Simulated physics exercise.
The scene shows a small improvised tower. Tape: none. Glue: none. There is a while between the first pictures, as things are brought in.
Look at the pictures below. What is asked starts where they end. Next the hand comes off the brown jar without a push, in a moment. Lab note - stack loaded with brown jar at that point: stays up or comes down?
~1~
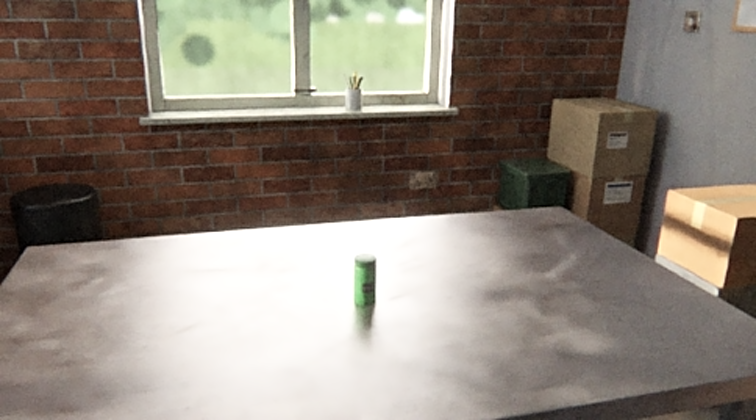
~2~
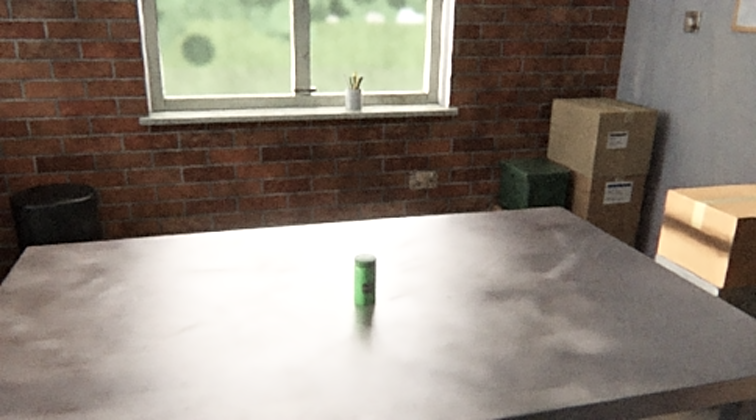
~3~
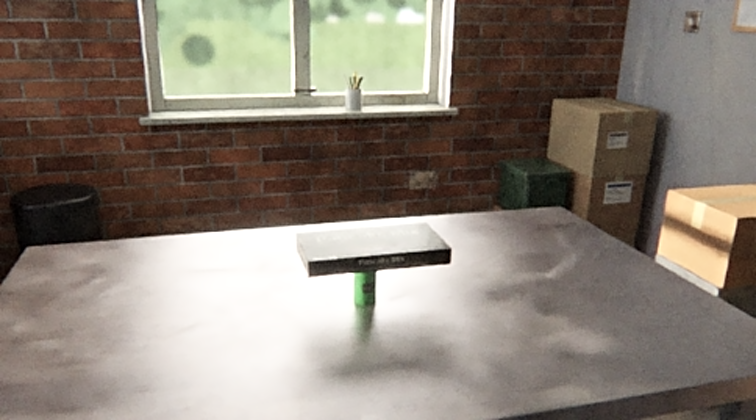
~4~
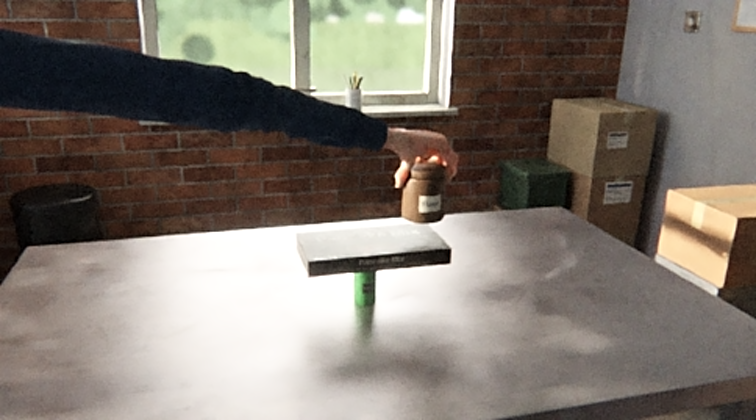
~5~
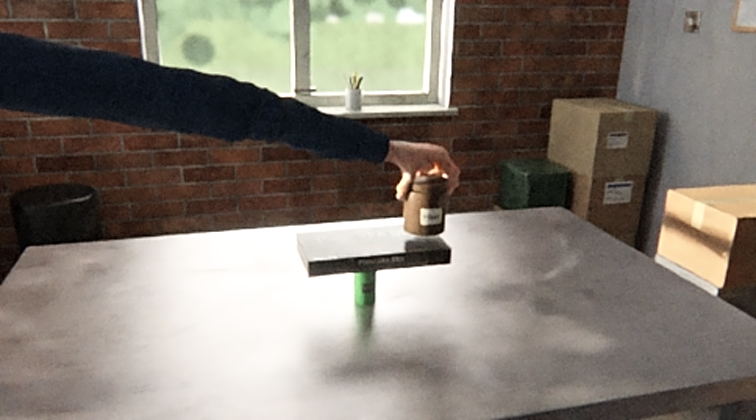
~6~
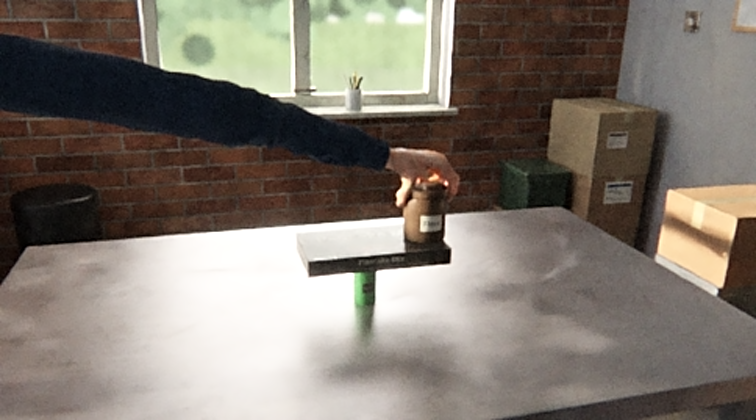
Observed: Comes down.
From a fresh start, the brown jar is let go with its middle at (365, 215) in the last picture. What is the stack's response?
Outcome: Stable.
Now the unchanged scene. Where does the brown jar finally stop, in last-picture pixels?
End position in the final view: Approximately (497, 270).
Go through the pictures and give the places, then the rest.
The last thing is not in view yet, in the first frame.
The last thing is not in view yet, in the second frame.
The last thing is not in view yet; black packet (372, 248), in the third frame.
Coming down; brown jar (424, 192); black packet (372, 248), in the fourth frame.
Coming down; brown jar (425, 205); black packet (372, 248), in the fifth frame.
In place under the hand; brown jar (425, 211); black packet (372, 248), in the sixth frame.
Then, 0.40 s past the last view, brown jar now fallen; black packet rocked 50° from its first pose.
Then, 0.50 s past the last view, black packet rocked 35° from its first pose; green shaker displaced a little.
Finally, fallen, black packet and brown jar; moved from the start, green shaker. Final places as the last picture's camera would see them, brown jar near (497, 271). The stack loses its balance.
